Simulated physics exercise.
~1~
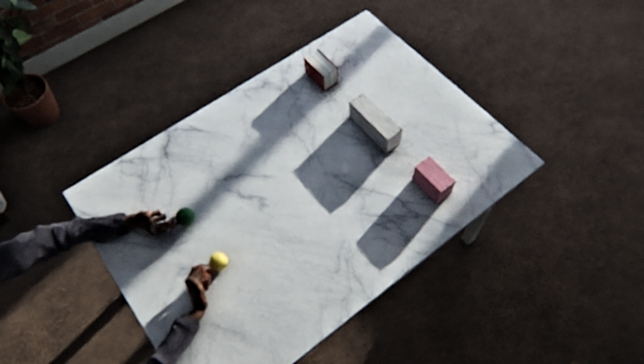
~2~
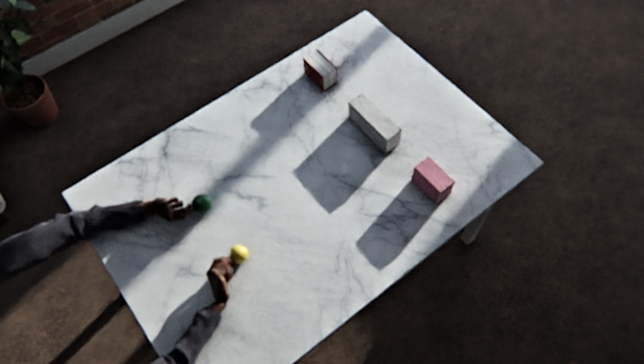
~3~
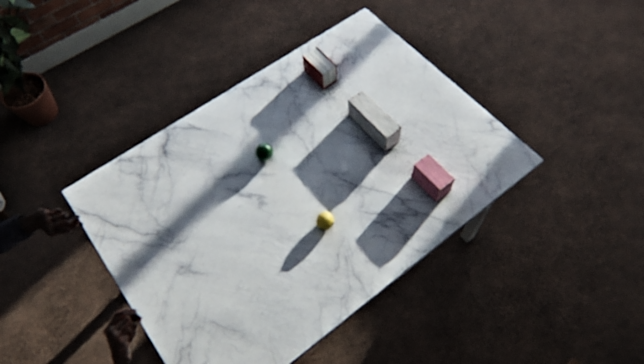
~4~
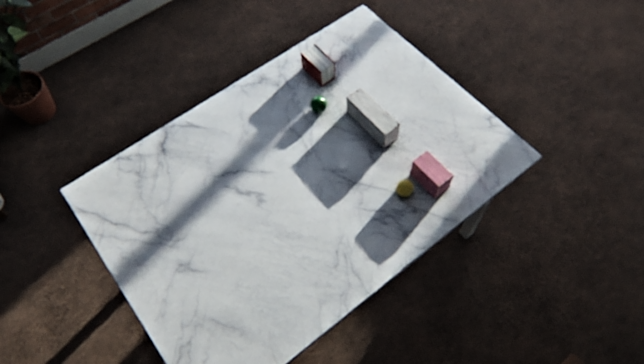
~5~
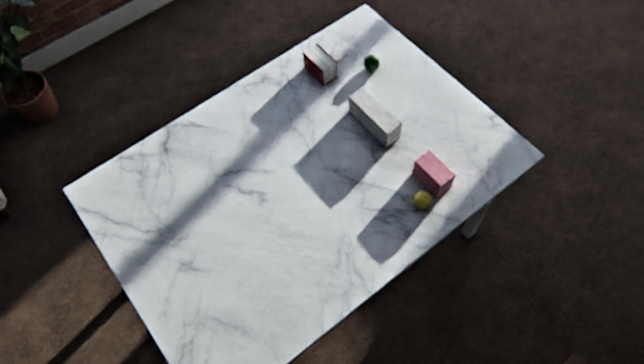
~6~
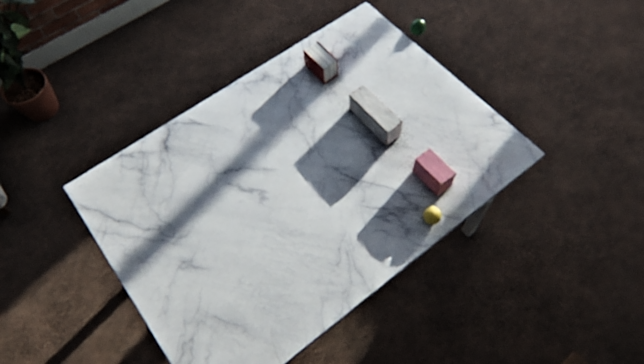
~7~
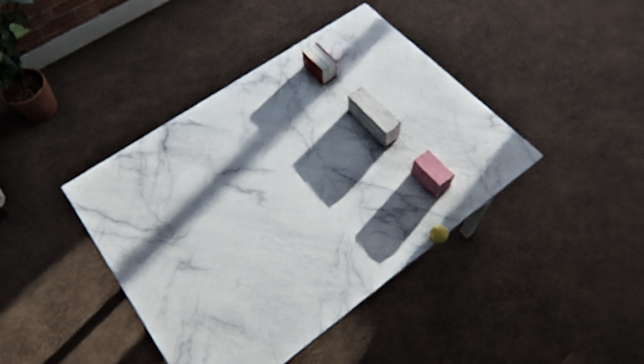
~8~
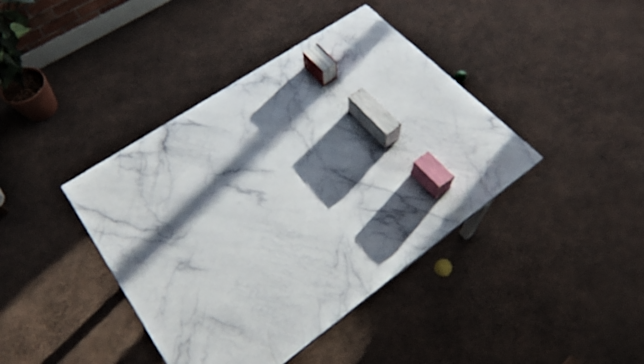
To begin with, two hands on a sunlit marble table push a small green ball and a yellow one toward a row of three blocks, one reddish and white, one white and one pink. The hands let go and draw back as both balls roll up and to the right. The green one slips through the gap between the reddish block and the white one, while the yellow one meets the pink block and turns downward along it. The green ball rolls off the far edge, and the yellow one drops off the near side. Finally, both lie beyond the table, with the blocks unmoved.
